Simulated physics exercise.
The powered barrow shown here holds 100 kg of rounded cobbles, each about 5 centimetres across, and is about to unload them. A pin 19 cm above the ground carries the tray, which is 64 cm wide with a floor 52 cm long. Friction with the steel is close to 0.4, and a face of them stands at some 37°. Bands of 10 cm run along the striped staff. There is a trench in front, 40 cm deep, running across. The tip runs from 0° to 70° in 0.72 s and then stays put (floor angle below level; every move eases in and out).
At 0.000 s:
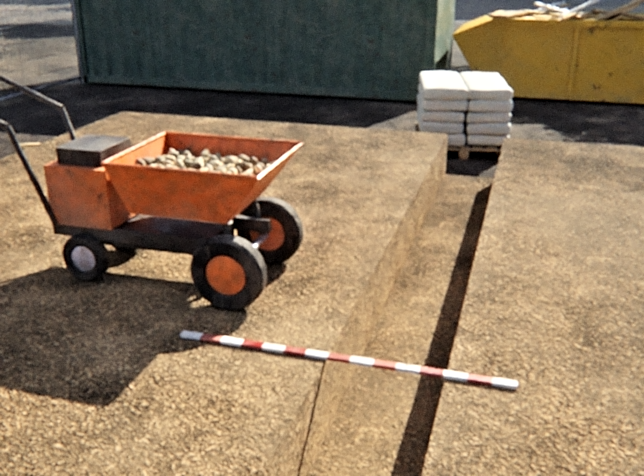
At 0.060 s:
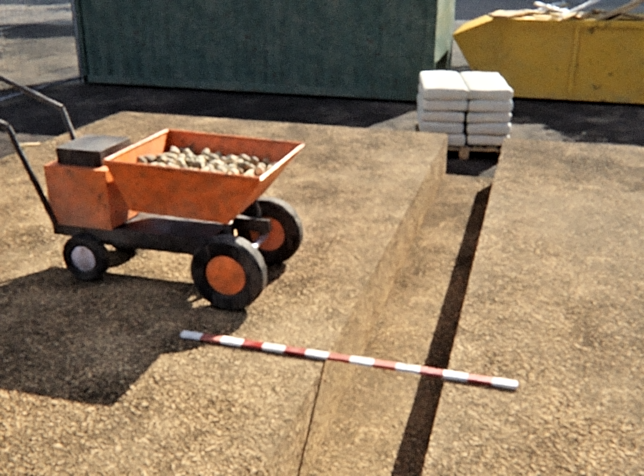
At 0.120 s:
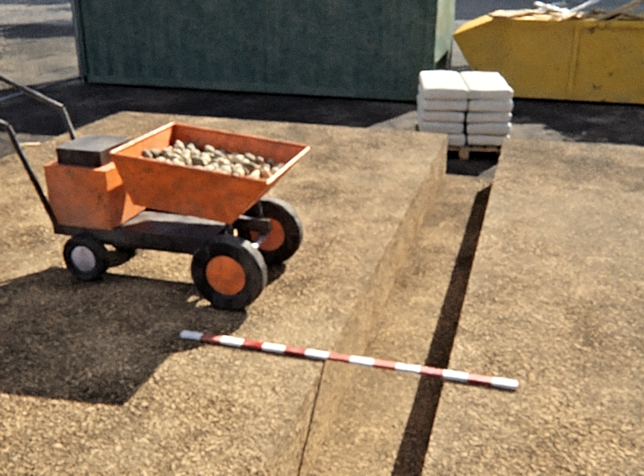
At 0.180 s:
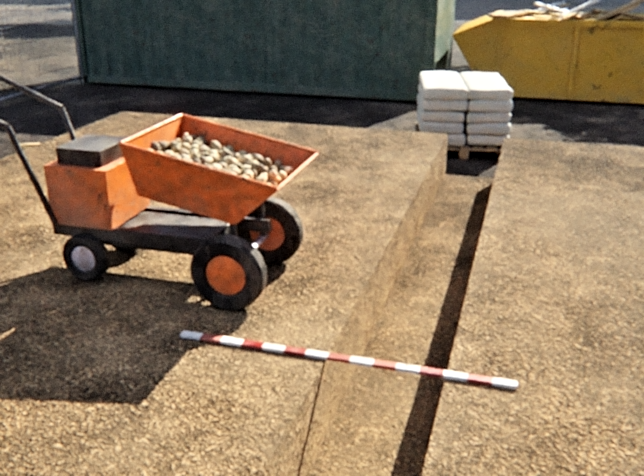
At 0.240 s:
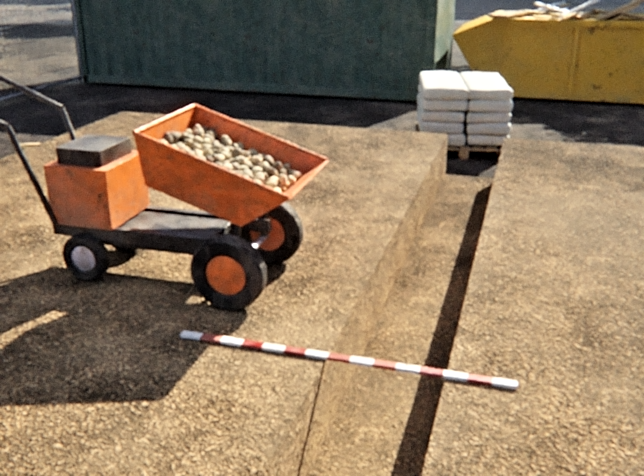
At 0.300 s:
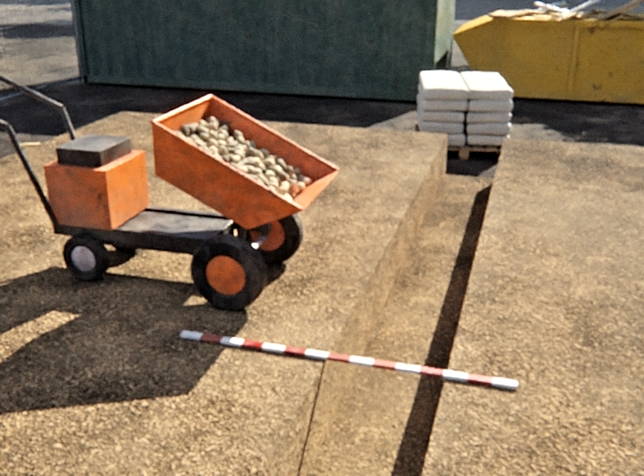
The orange tray of rounded stones on a small wheeled barrow sat level at first, then tilted steadily down to the right, its back end rising, while the barrow stayed still beside a trench.
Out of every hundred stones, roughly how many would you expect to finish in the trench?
Close to 100 in every hundred.
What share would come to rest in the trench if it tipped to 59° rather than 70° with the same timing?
Trench share: Approx. 70%.
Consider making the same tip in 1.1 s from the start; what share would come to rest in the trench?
Around 100 per cent would end in the trench.
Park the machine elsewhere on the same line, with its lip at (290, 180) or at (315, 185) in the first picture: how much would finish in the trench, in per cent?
It'd be around 95 per cent and after that around 75 per cent.
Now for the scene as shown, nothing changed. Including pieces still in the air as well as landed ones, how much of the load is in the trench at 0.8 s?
By then, around 30 percent.
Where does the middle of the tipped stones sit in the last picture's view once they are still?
Their centre sits close to (414, 364).
After 0.5 s the floor is at 59°; 100 % in the tray; the foremost stones are at (330, 234).
After 0.8 s the floor is at 70°; 71 % in the tray, 28 % in the trench; the foremost stones are at (415, 326).
After 1.2 s the floor is at 70°; 20 % in the tray, 1 % short of the trench, 80 % in the trench; the foremost stones are at (455, 345).
After 3.1 s the floor is at 70°; 0 % in the tray, 100 % in the trench; the foremost stones are at (453, 361).
